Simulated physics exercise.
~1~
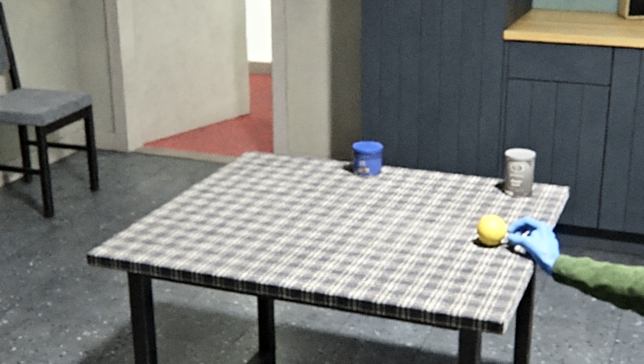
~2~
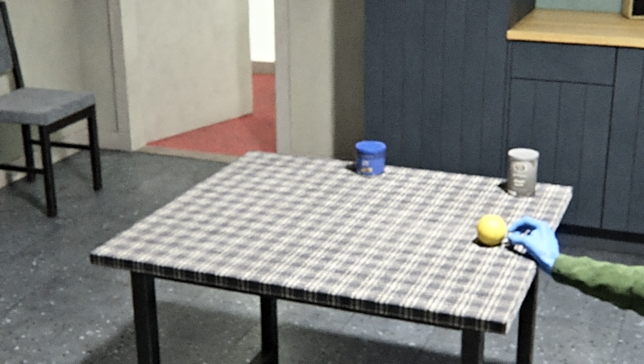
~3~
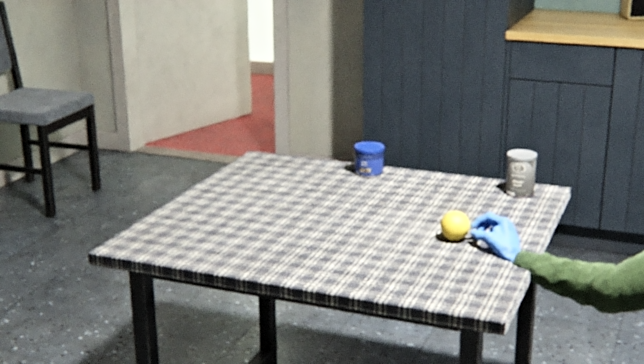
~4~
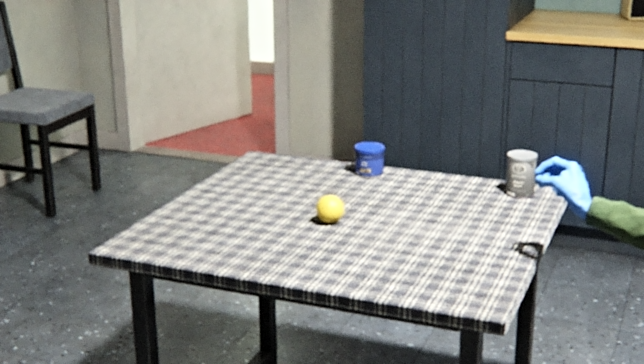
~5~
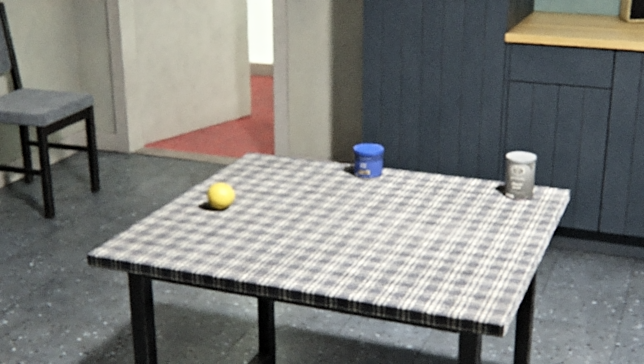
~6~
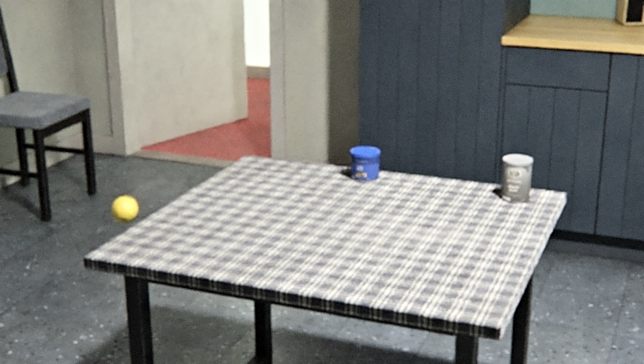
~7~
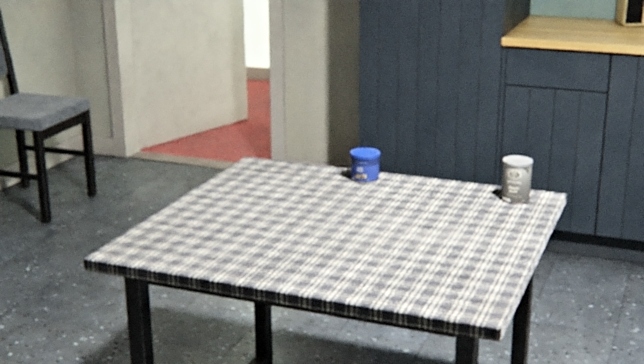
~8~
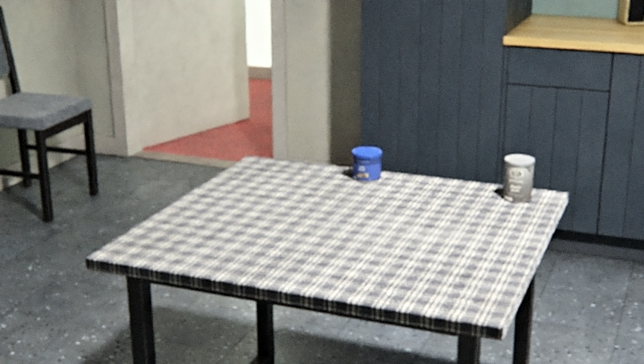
The clip shows a blue-gloved hand pushing a yellow lemon leftward along a checked table top, then letting go and drawing back. The lemon rolls on across the table and off the left side, passing out of sight, while a grey tin and a blue tin stay in place.
